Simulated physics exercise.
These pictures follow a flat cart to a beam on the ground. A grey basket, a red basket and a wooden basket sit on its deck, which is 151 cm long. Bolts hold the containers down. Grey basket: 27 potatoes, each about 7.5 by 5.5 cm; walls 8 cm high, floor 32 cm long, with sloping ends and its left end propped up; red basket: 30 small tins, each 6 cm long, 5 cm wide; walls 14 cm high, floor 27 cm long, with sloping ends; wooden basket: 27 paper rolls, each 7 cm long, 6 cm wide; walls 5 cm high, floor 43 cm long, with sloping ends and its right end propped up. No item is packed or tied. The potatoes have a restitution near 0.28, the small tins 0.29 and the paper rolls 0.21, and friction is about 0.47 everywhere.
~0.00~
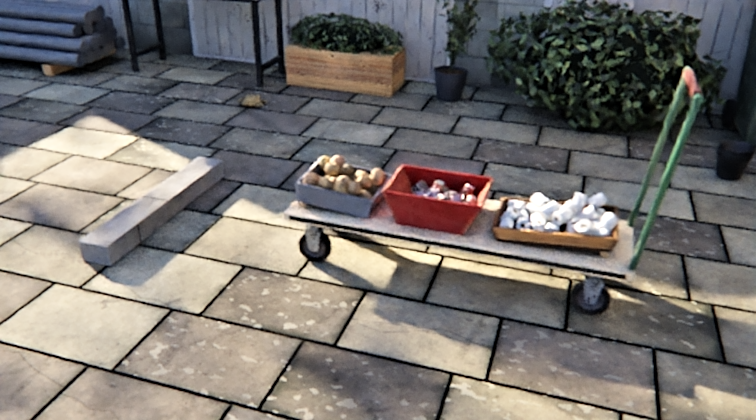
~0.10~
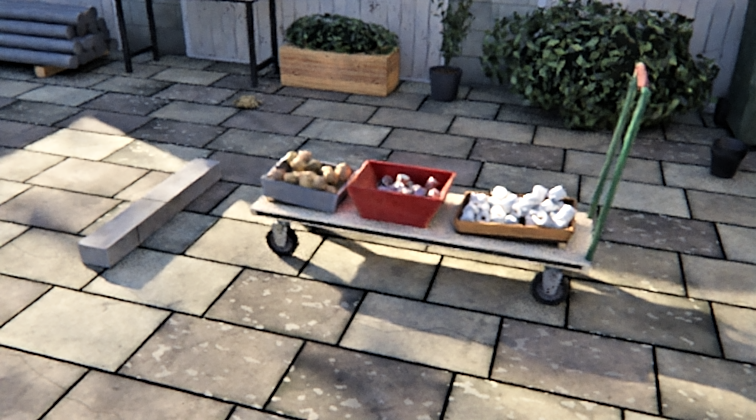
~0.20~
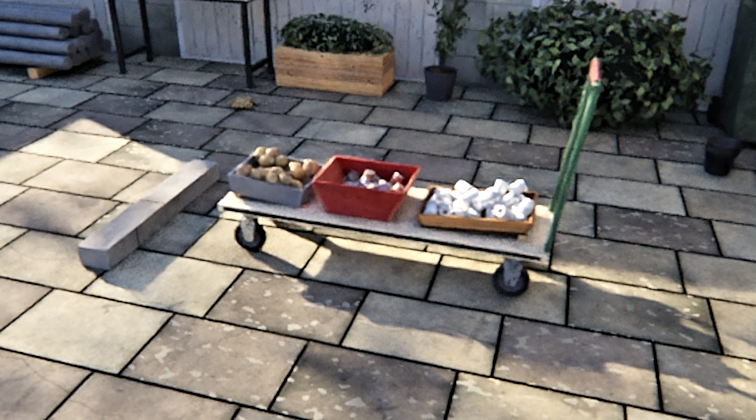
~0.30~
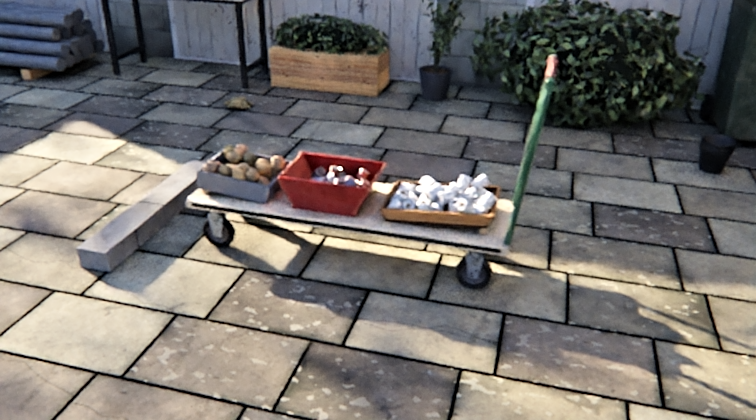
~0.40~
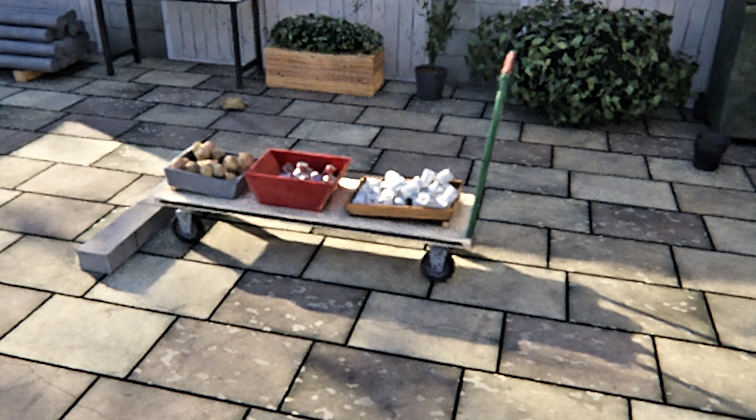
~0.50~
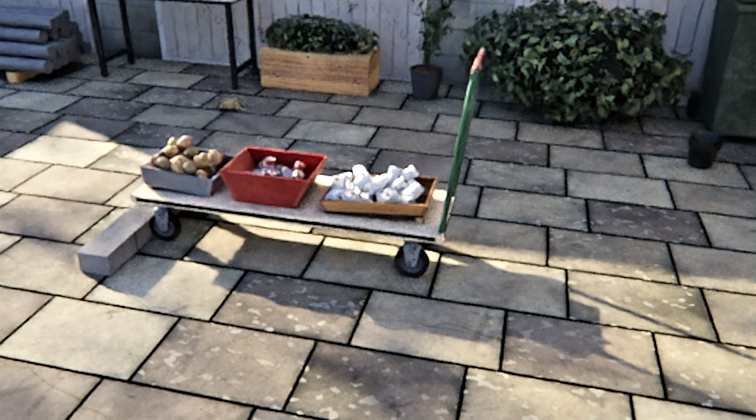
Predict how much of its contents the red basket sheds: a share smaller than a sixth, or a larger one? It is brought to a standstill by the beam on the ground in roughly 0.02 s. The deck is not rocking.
It sheds a smaller share than a sixth.
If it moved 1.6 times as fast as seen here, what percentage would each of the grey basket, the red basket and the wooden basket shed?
In that case the grey basket sheds 20 per cent, the red basket 10 per cent and the wooden basket 50 per cent.
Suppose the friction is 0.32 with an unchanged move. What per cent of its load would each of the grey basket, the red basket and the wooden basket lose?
In that setup grey basket sheds 0 percent, red basket sheds 0 percent, and wooden basket sheds 20 percent.
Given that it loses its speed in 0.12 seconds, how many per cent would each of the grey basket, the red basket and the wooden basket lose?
In that case grey basket 0, red basket 0, wooden basket 10 per cent.
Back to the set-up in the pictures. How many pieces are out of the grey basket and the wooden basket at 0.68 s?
Grey basket 0, wooden basket 3, roughly.
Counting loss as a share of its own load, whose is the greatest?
Answer: The wooden basket.
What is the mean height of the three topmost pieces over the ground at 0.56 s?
I'd say near 42 cm.
After 0.56 s, 0 of 27 out of the grey basket, 0 of 30 out of the red basket and 0 of 27 out of the wooden basket.
After 0.68 s, 0 of 27 out of the grey basket, 0 of 30 out of the red basket and 3 of 27 out of the wooden basket.
After 0.91 s, 1 of 27 out of the grey basket, 0 of 30 out of the red basket and 5 of 27 out of the wooden basket.
Final count (at 1.42 s), 1 of 27 out of the grey basket, 0 of 30 out of the red basket and 7 of 27 out of the wooden basket. Asked share, 0 of 30, 0 per cent.
